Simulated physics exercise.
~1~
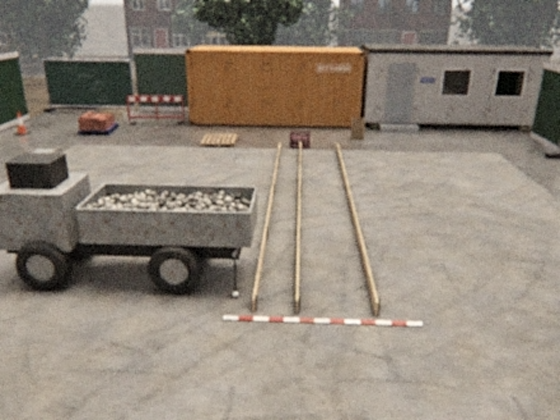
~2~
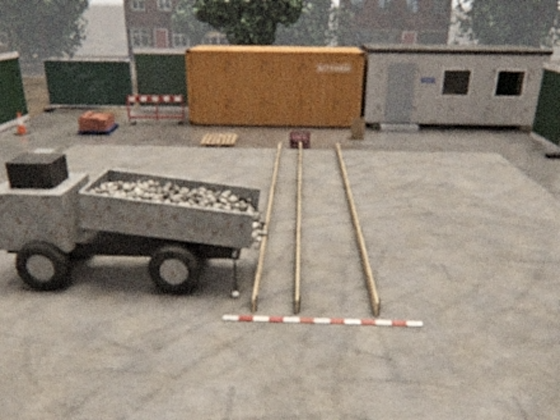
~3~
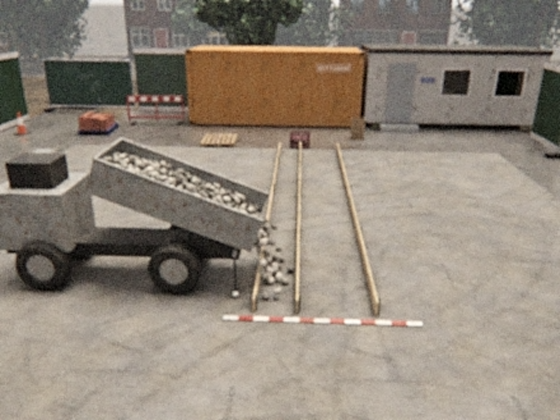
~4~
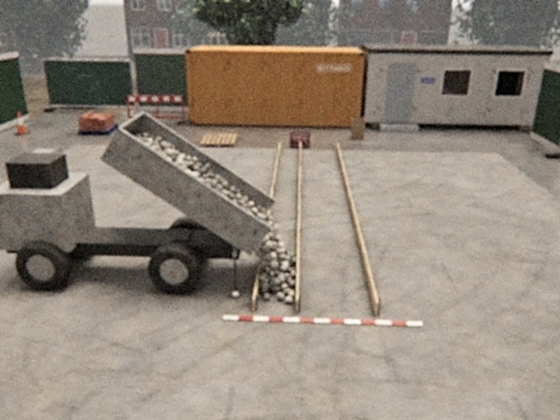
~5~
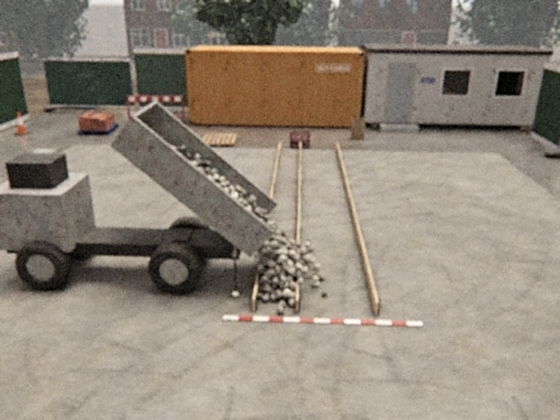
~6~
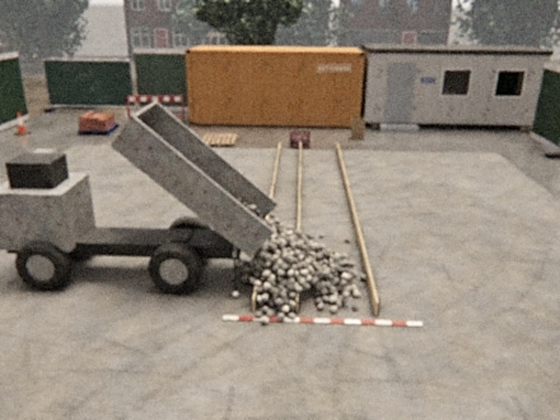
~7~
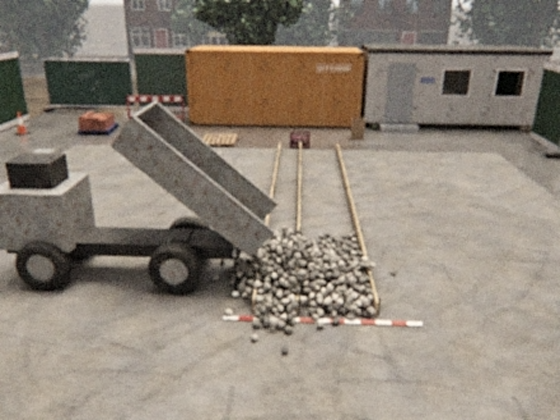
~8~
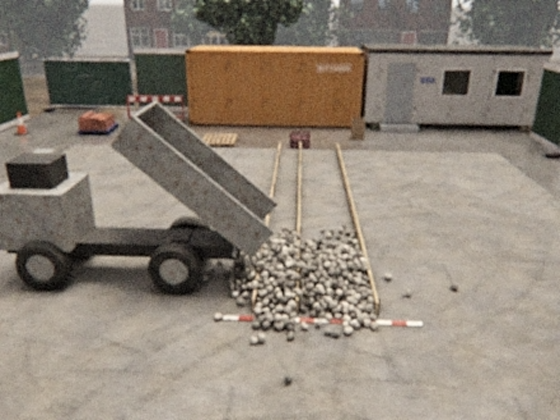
A truck tips its grey bed and round stones slide out, spreading across the boards.
